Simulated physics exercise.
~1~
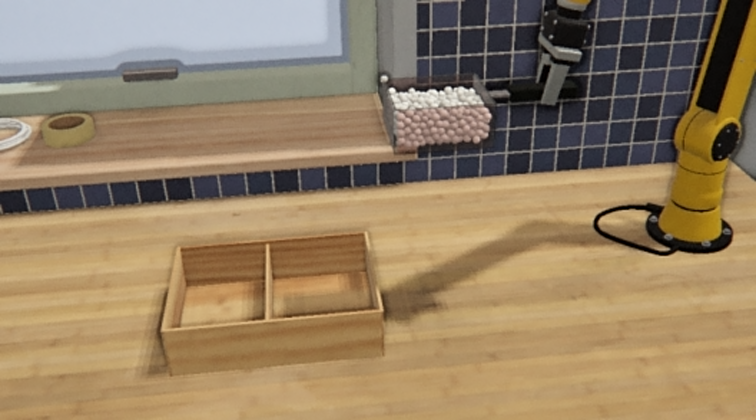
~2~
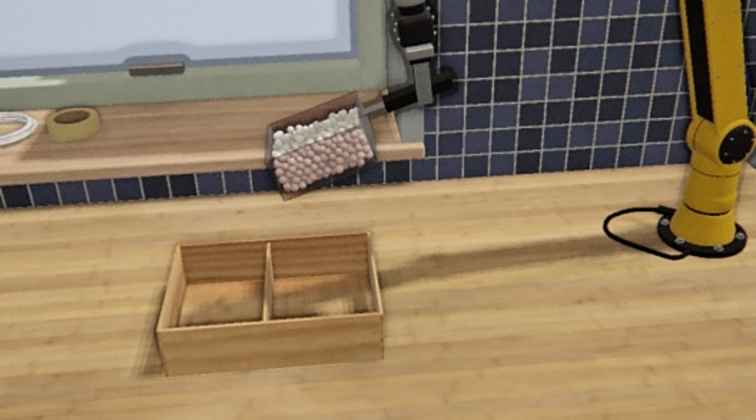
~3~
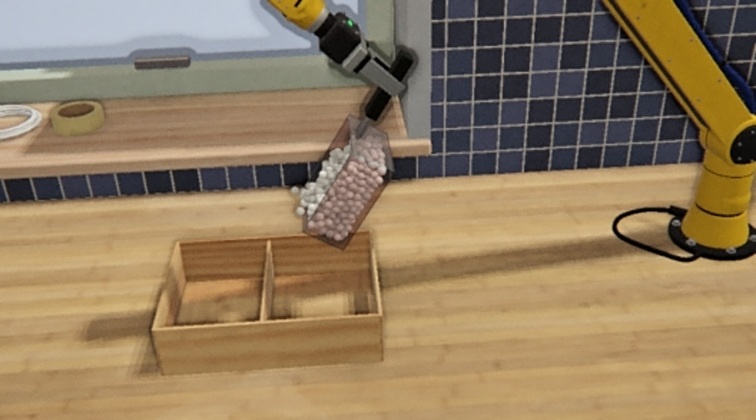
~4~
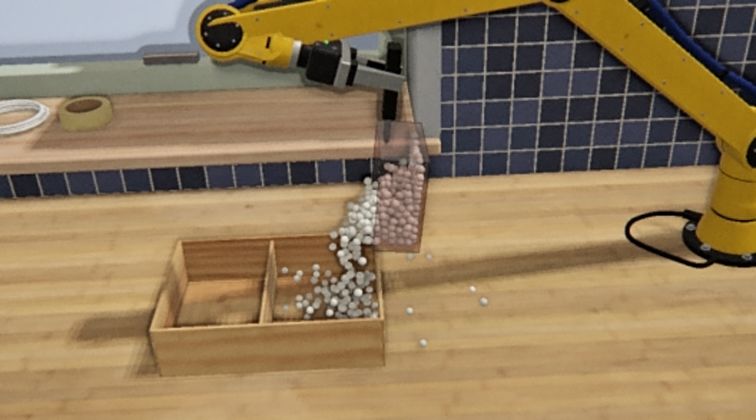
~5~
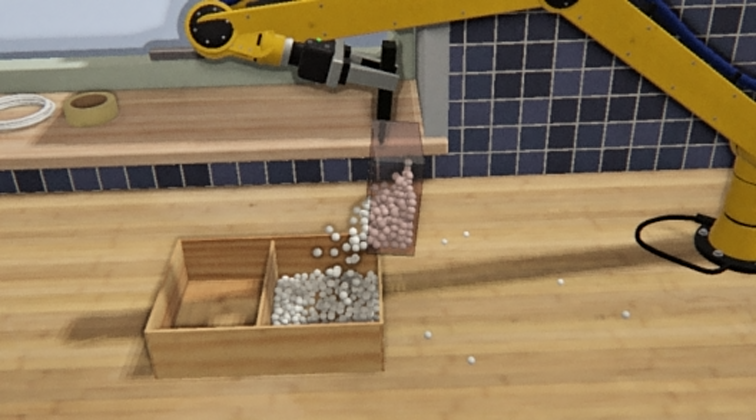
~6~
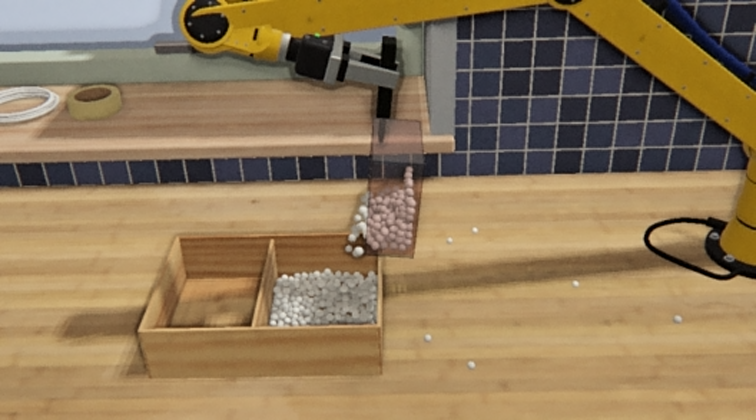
A yellow robot arm moved a clear box of white and pink beads over a divided wooden crate and tipped it steeply, pouring white beads into the right compartment while a few scattered across the table and many pink ones stayed in the box.
